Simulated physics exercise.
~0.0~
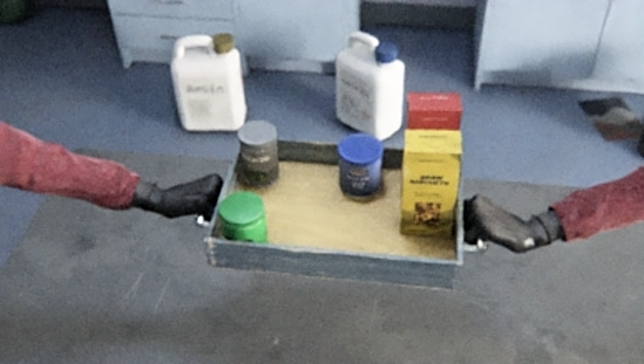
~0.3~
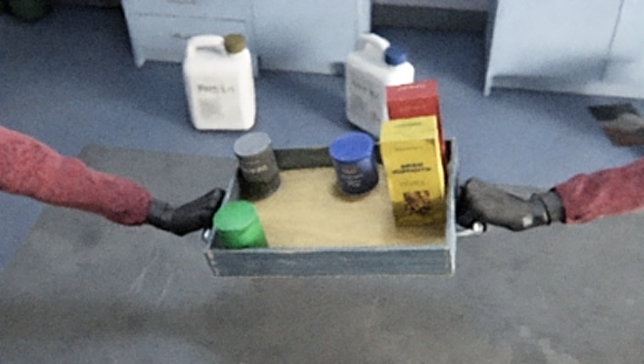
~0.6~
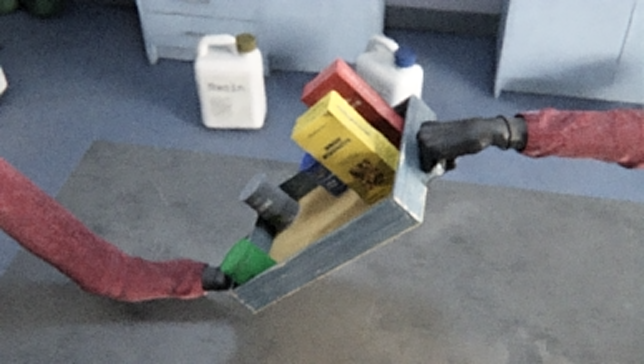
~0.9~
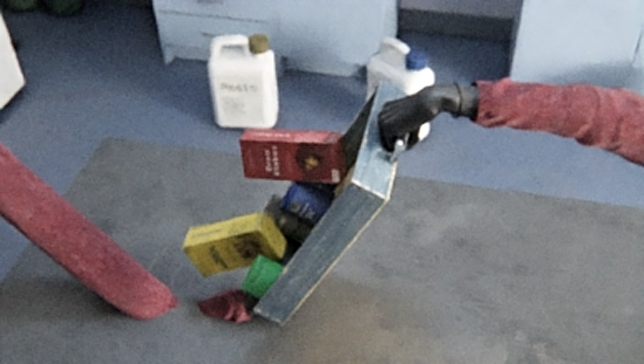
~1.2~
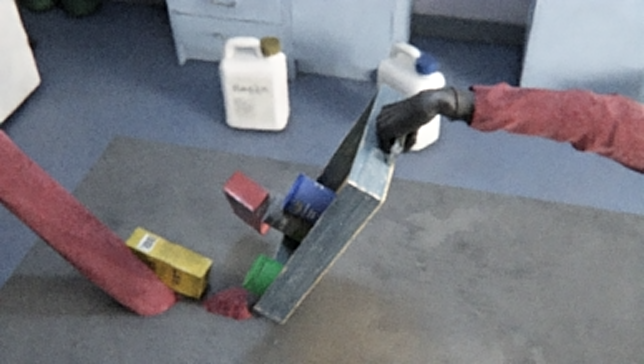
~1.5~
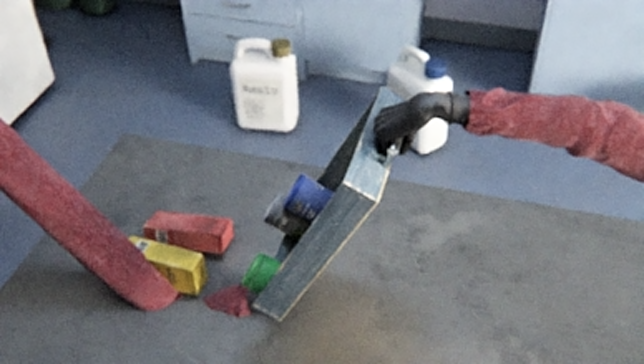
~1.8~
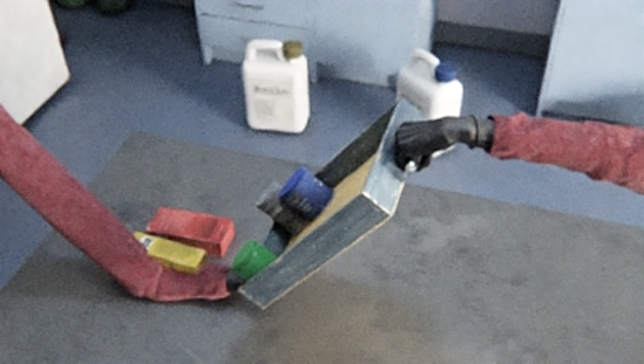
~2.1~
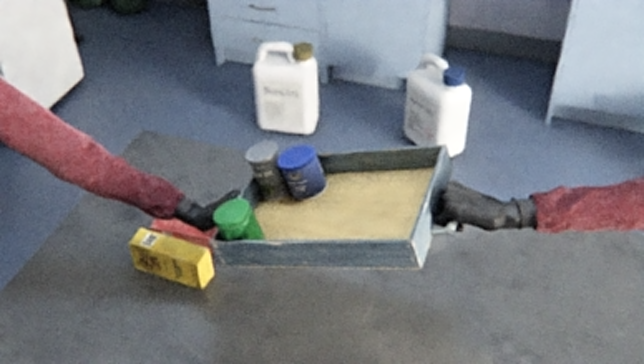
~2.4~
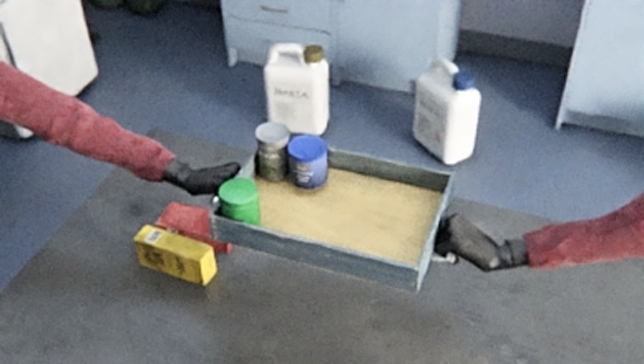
Two gloved hands tipped an open crate steeply down to the left, and a yellow carton and a red packet tumbled out onto the floor. The hands then swung it back level, with the green jar, grey tin and blue tin still inside.
